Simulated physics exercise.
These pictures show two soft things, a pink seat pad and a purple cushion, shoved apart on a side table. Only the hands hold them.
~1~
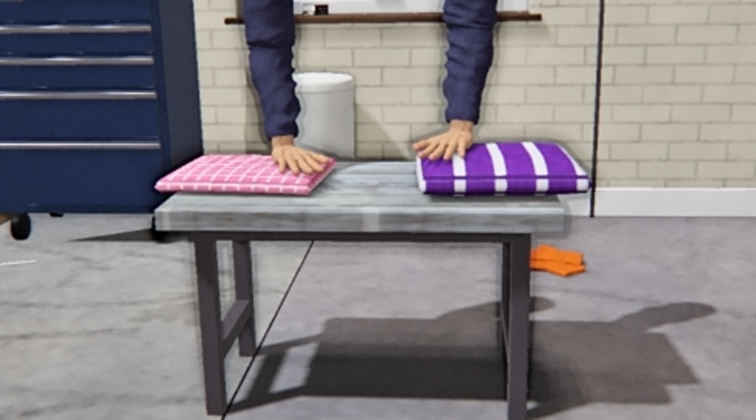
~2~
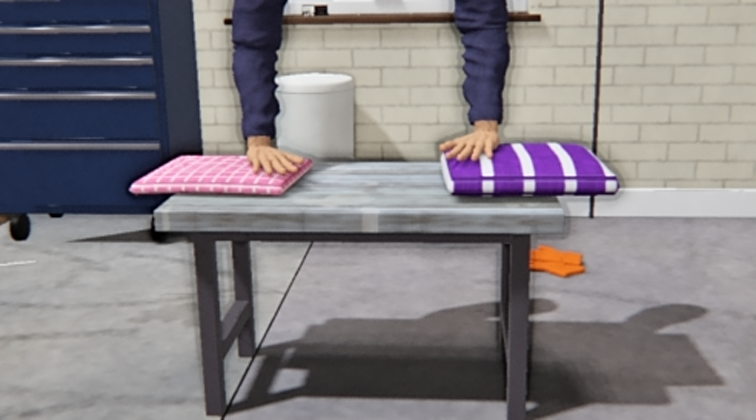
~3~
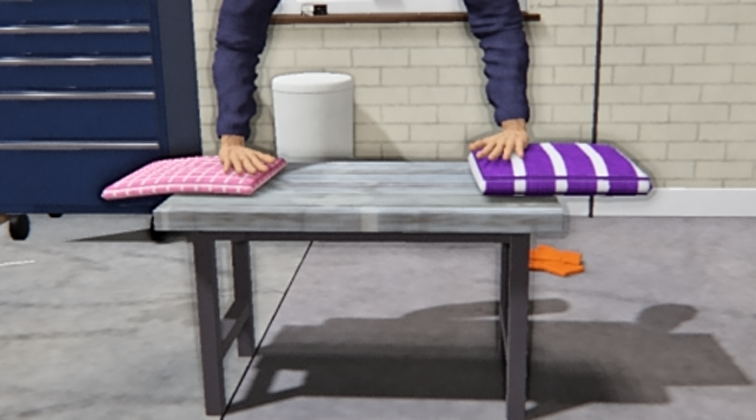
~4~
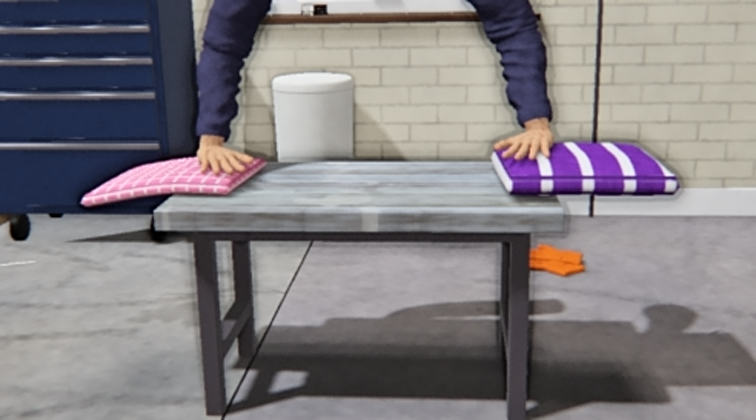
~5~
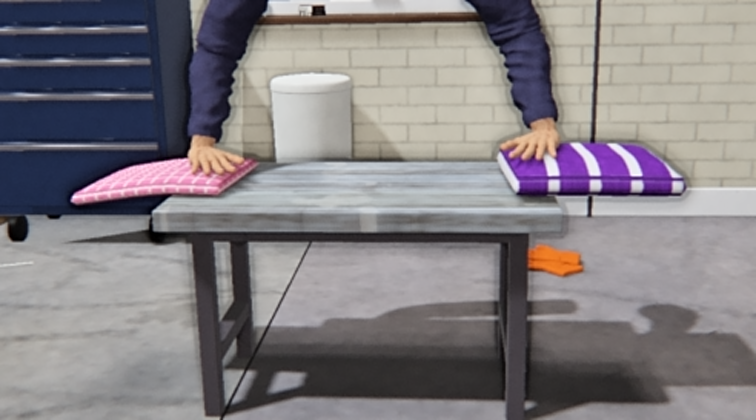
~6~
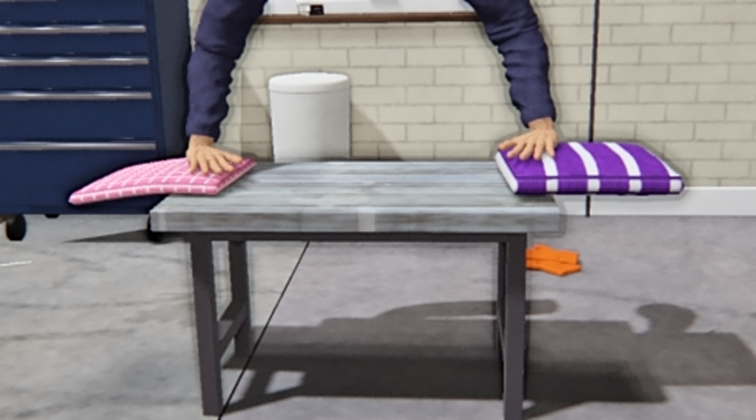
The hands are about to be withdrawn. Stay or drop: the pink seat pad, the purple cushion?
The pink seat pad tips over and falls; the purple cushion goes down.
Then, 0.44 s after the last picture, seat pad falling near (166, 292); cushion on the floor near (591, 326).
Then, 0.76 s after the last picture, seat pad on the floor near (135, 365); cushion on the floor near (669, 317).
At rest, seat pad on the floor near (135, 365); cushion on the floor near (682, 346). The pink seat pad goes down and the purple cushion slumps off the end.
